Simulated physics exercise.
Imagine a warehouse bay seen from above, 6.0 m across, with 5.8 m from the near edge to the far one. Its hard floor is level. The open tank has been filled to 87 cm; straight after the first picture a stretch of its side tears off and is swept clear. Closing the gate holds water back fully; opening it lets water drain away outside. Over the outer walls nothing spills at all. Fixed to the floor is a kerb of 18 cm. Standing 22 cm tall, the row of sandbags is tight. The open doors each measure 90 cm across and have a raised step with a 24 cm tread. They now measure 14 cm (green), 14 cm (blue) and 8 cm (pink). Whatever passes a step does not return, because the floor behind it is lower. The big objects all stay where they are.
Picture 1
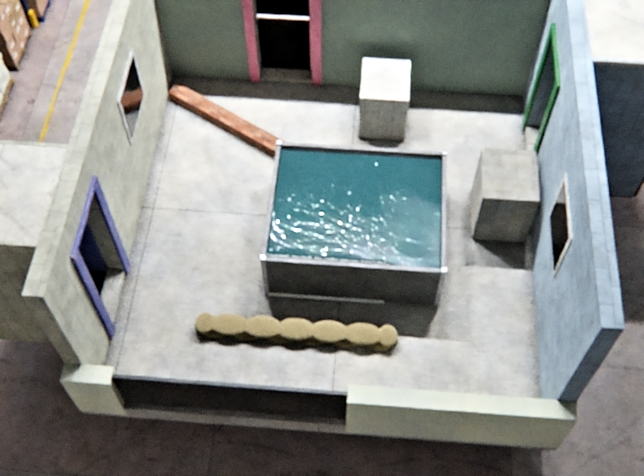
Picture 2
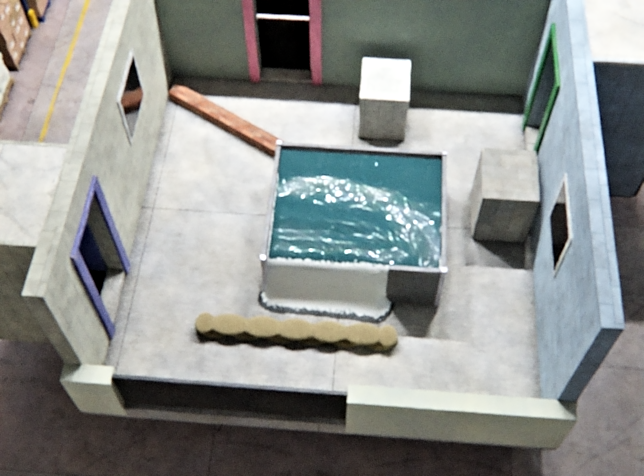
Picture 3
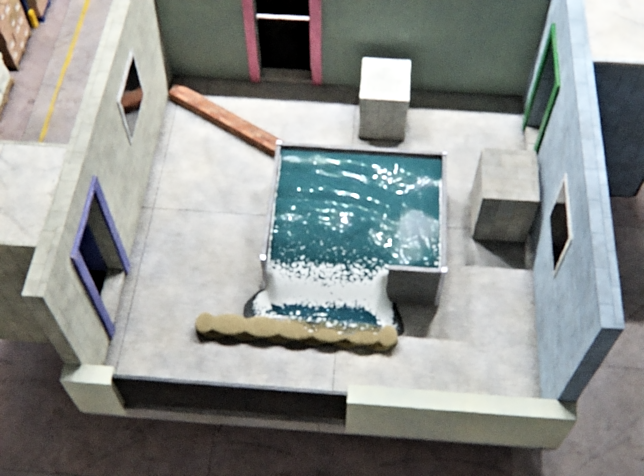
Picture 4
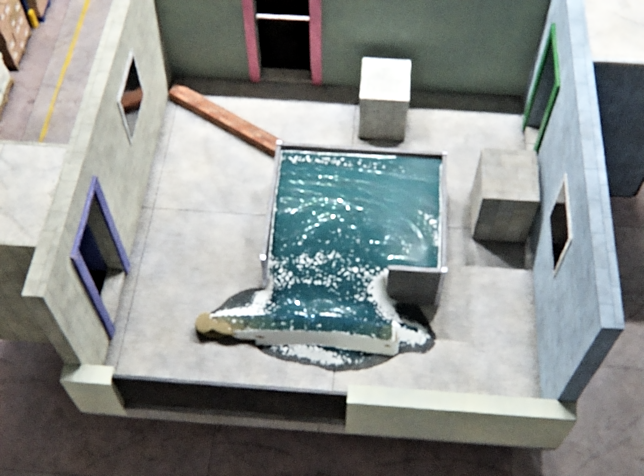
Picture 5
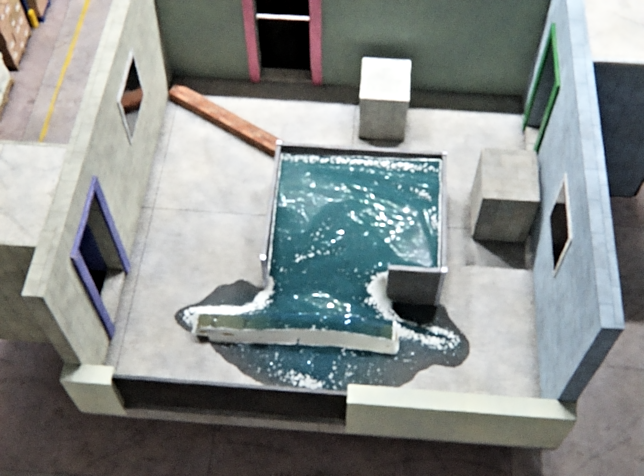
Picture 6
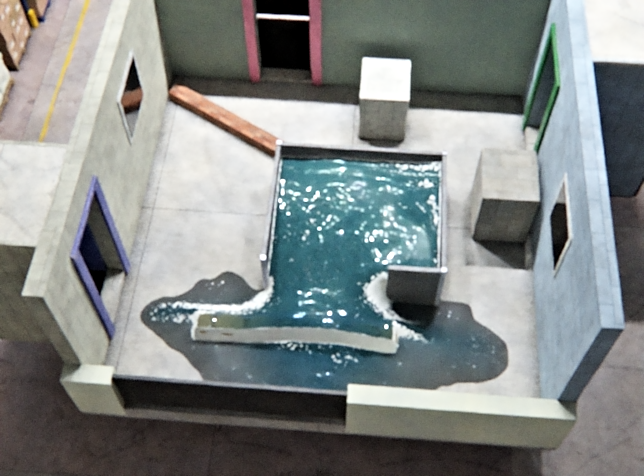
In this clip, a square open tank of rippling blue-green water loses part of its near side, and water pours out over a low tan barrier, spreading left and right across the pale floor of a walled room.
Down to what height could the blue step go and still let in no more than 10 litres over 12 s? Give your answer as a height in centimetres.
I would say down to about 28 cm.
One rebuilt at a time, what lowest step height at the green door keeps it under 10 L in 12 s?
Green door, minimum about 10.0 cm.
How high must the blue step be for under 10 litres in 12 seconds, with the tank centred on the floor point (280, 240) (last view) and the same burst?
Roughly 37 centimetres.
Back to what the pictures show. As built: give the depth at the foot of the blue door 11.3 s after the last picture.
Depth: Near 14.0 cm.
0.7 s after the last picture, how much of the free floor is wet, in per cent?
I'd say near 40 percent is wet.
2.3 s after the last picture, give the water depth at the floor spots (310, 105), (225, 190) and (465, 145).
Some 0, 1 and 0 cm.
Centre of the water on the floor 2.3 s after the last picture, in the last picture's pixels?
Centre of mass: About (332, 289) px.
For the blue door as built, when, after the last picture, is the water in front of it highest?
Peak time: About 1.6 s.
Then, 0.7 s after the last picture water covers 40 % of the floor, deepest (58 cm) near (318, 322); 20 cm at the blue door, 10 litres in over its 14 cm step.
Then, 2.3 s after the last picture water covers 55 % of the floor, deepest (33 cm) near (318, 322); 27 cm at the blue door, 127 litres in over its 14 cm step.
Then, 11.3 s after the last picture water covers 95 % of the floor, deepest (19 cm) near (152, 168); 14 cm at the blue door, 196 litres in over its 14 cm step.
At the blue door as built, the water peaked near 31 cm, 1.5 s after the last picture.
Run again over the same 12 s with other heights there, 23 litres in over 24.5 cm, 2 litres over 33 cm. The limit of 10 litres is kept from about 28 cm up.
